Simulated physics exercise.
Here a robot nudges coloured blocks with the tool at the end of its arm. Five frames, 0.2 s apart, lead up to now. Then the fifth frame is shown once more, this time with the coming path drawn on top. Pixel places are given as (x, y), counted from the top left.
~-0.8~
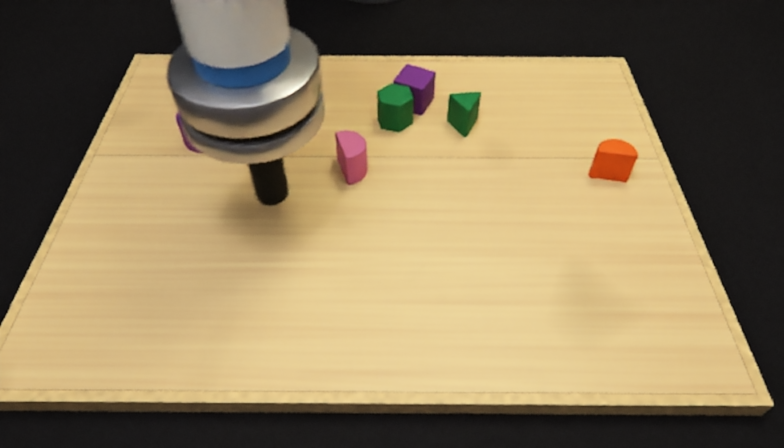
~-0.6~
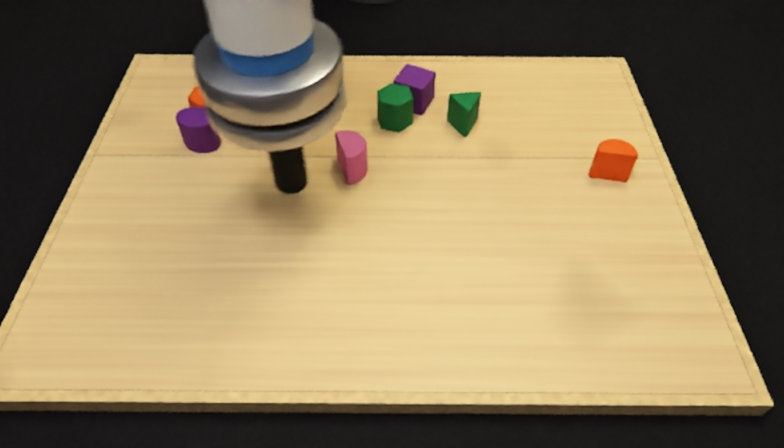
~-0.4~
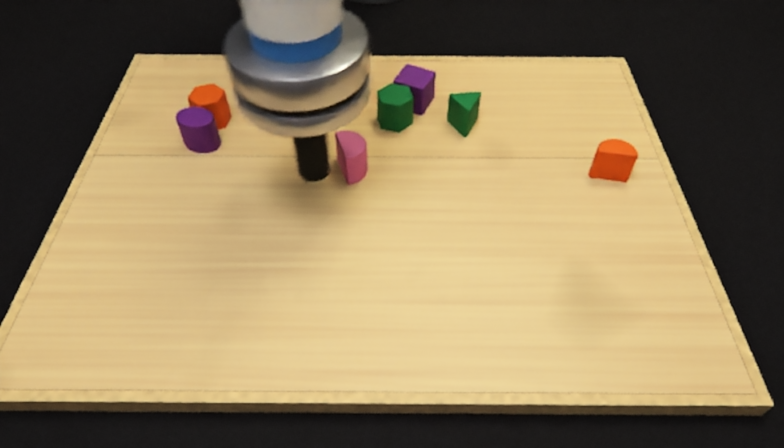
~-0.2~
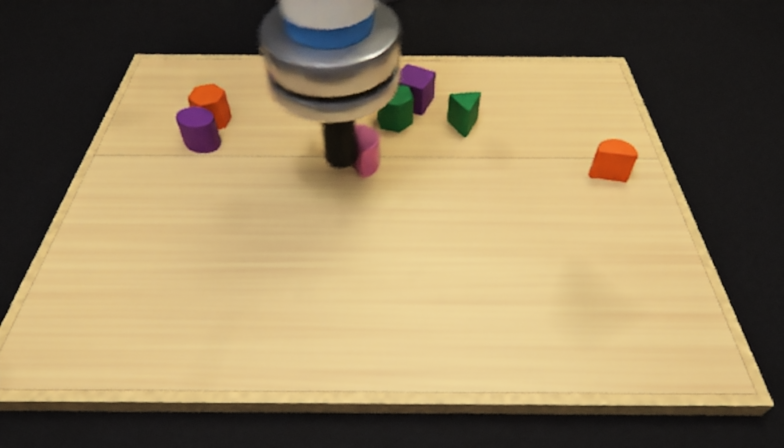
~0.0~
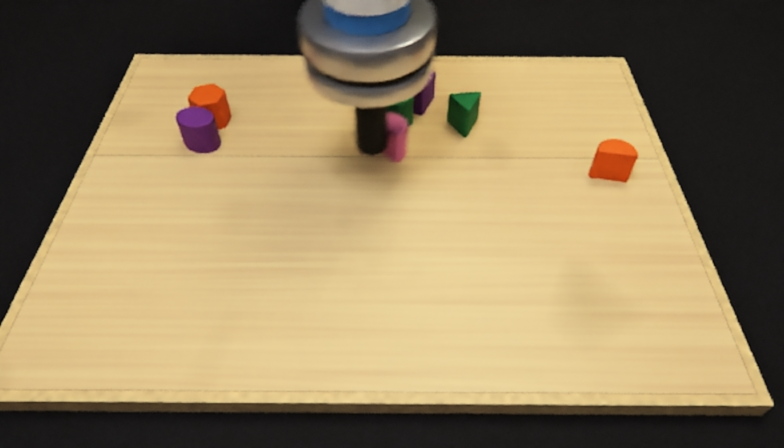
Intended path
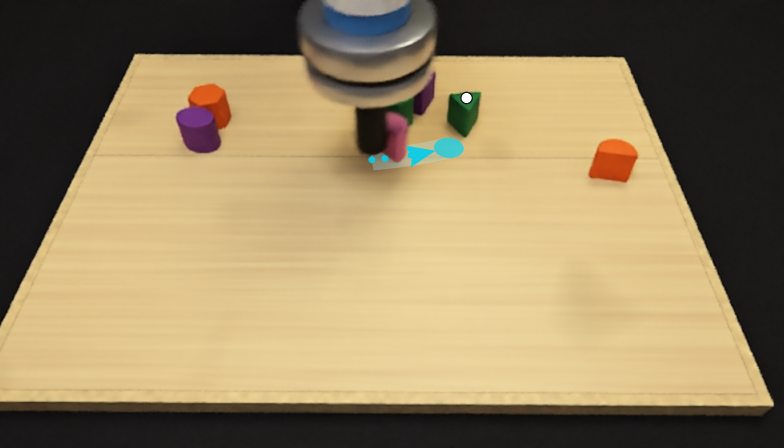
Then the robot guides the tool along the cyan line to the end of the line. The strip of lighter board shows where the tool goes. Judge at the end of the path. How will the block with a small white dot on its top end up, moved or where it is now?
By the time the path is finished, it has hardly shifted at all.
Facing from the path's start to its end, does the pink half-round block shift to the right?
In short: No.
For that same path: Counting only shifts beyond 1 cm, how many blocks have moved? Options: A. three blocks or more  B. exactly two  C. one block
That would be C.
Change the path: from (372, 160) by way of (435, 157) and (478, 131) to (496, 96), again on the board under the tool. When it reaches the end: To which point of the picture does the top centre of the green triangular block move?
I'd expect the centre of its top face to be at (469, 79).
Drawn move, from (372, 160) via (411, 155), ending at (449, 148); the dot is on the green triangular block.
The first path, step by step. Halfway along, tool at (412, 142); pink half-round block at (420, 111), turned 45° anticlockwise.
At the end, tool at (450, 135); pink half-round block at (425, 108), turned 65° anticlockwise; green triangular block still.
